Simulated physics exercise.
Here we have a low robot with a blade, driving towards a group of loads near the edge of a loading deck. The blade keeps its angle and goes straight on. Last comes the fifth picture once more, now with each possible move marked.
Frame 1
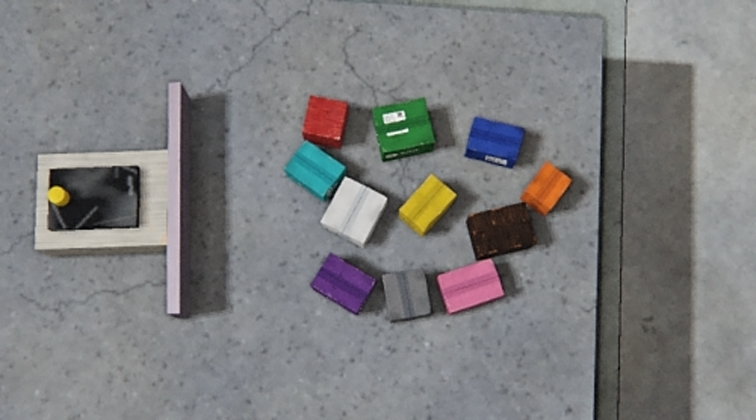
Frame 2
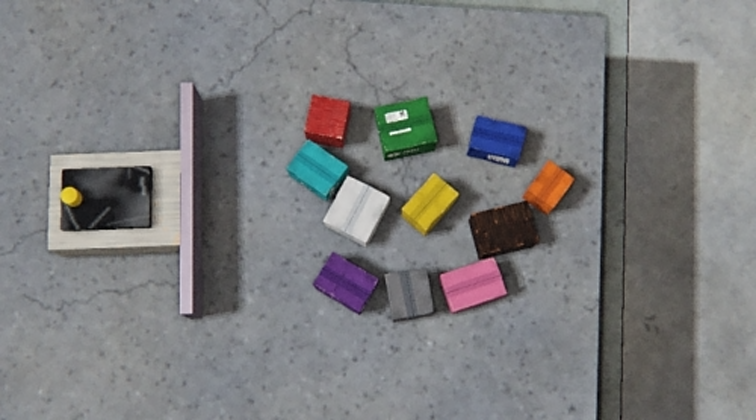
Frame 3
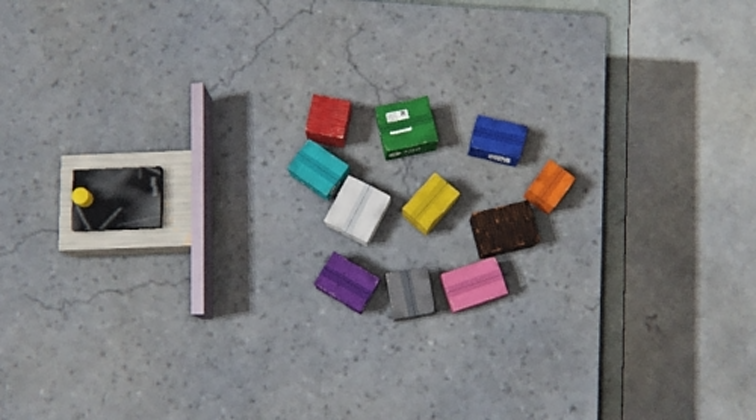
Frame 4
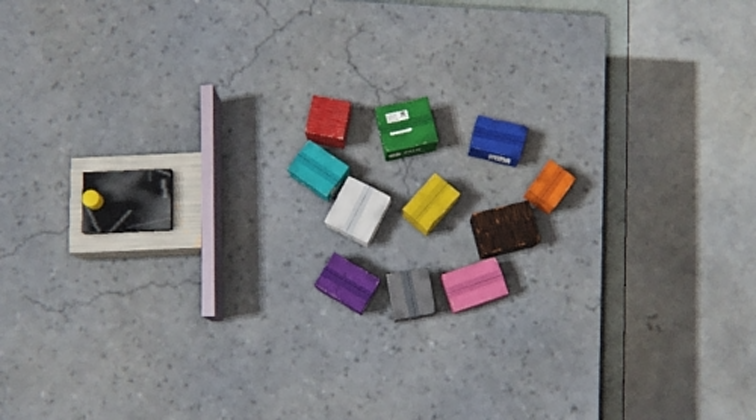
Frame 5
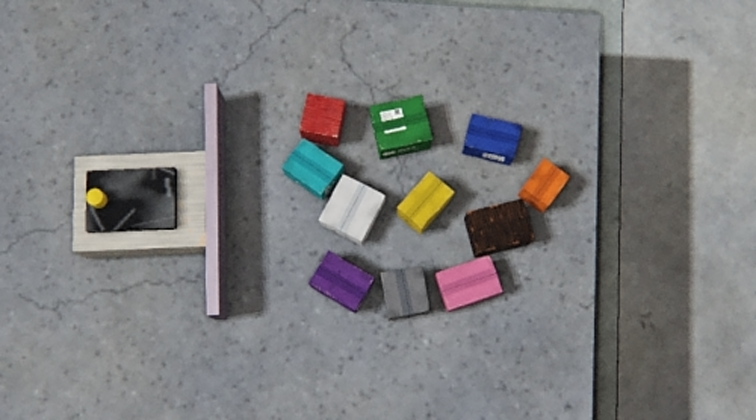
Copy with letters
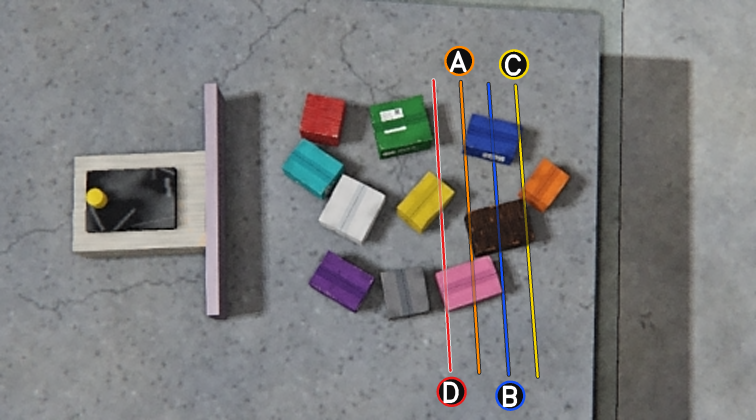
A low robot with a wide blade crept a short way to the right across a grey deck, towards a cluster of colourful boxes that stayed in their places, still untouched.
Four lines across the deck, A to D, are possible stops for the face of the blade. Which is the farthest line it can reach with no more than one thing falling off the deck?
No second one falls up to A.
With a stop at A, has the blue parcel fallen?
No.
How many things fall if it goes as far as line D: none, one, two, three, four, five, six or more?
By then, none.
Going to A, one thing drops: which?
It is the pink box.
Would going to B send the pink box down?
Yes.
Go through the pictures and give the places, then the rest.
Blue parcel (494, 143); black crate (501, 232); red crate (326, 122), in the first picture.
Robot (114, 198); grey box (409, 295), in the second picture.
Robot (124, 199); green parcel (406, 129), in the third picture.
Robot (134, 201); turquoise parcel (319, 171), in the fourth picture.
Robot (138, 199); white box (353, 211); pink box (468, 284); blue parcel (491, 139), in the fifth picture.
On the marked copy, A at (470, 223); B at (498, 225); C at (526, 226); D at (442, 221).
With A. Early on, robot (231, 205); red crate (329, 120); purple box (349, 282).
Further on, robot (324, 211); pink box (530, 278); black crate (517, 232).
At the end, robot (395, 216); pink box over the edge; black crate (587, 236); one fallen.
As for the rest, B drops four; C drops five; D is within the limit but short.
